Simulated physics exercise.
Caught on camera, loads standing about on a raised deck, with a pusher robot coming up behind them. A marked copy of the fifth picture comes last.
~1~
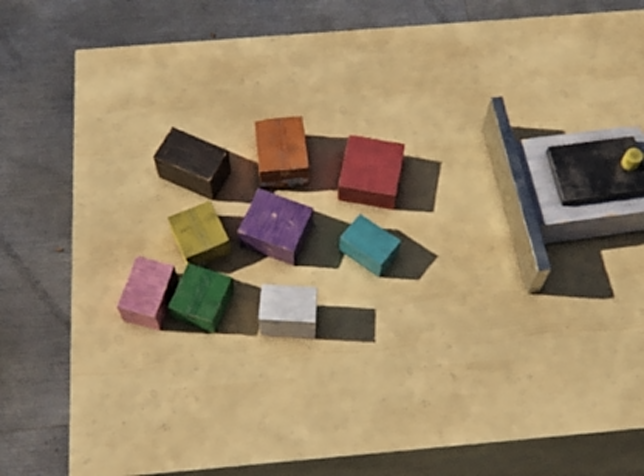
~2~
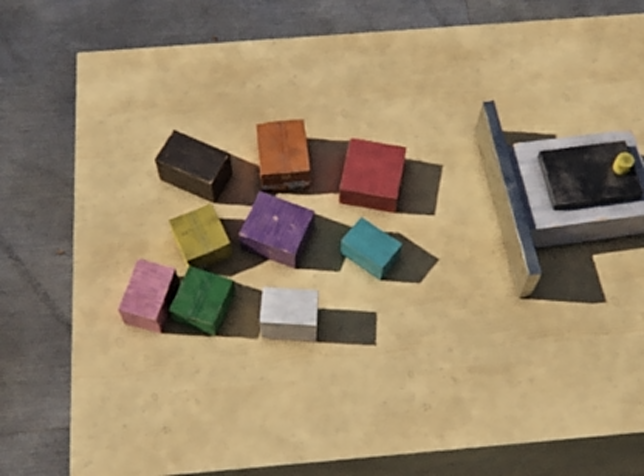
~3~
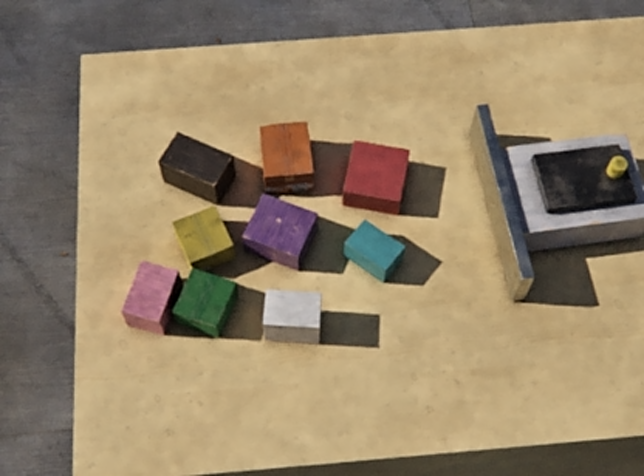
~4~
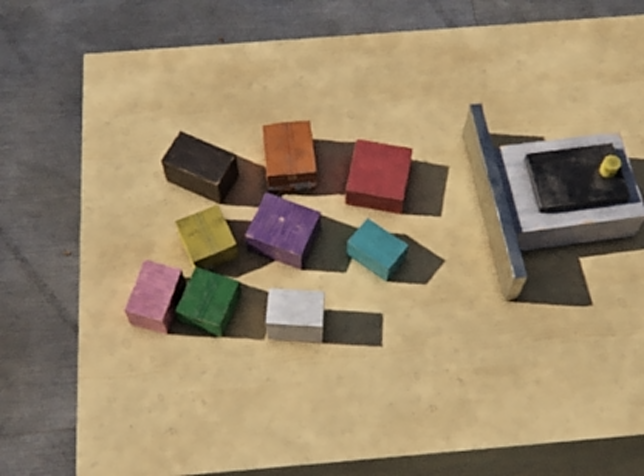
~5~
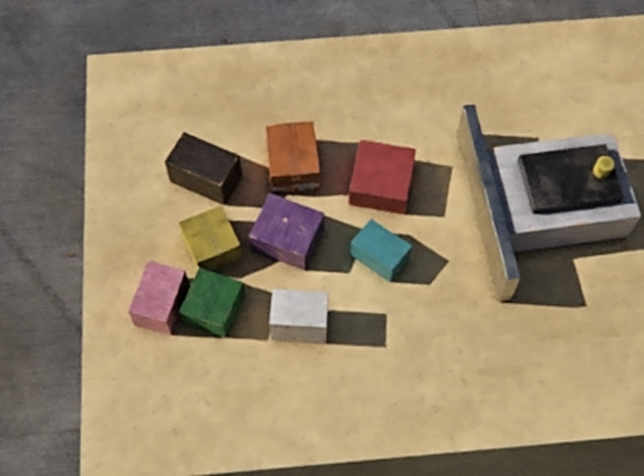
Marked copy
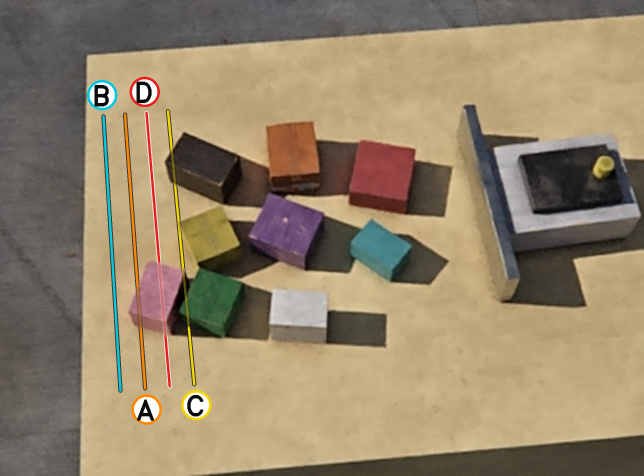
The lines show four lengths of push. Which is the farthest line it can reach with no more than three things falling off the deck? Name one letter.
Up to line D.
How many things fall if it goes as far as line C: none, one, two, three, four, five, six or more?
Two.
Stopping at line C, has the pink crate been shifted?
By then, yes.
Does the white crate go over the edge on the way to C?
By then, no.
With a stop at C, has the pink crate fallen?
No.
On the copy, A at (134, 242); B at (111, 244); C at (180, 238); D at (157, 240).
On D. First, robot (445, 187); orange parcel (272, 157); red crate (328, 184).
Then, robot (325, 197); black crate (96, 174); yellow parcel (131, 245).
Finally, robot (231, 204); black crate over the edge; yellow parcel over the edge; two fallen.
By contrast, A drops four; B drops six; C is within the limit but short.
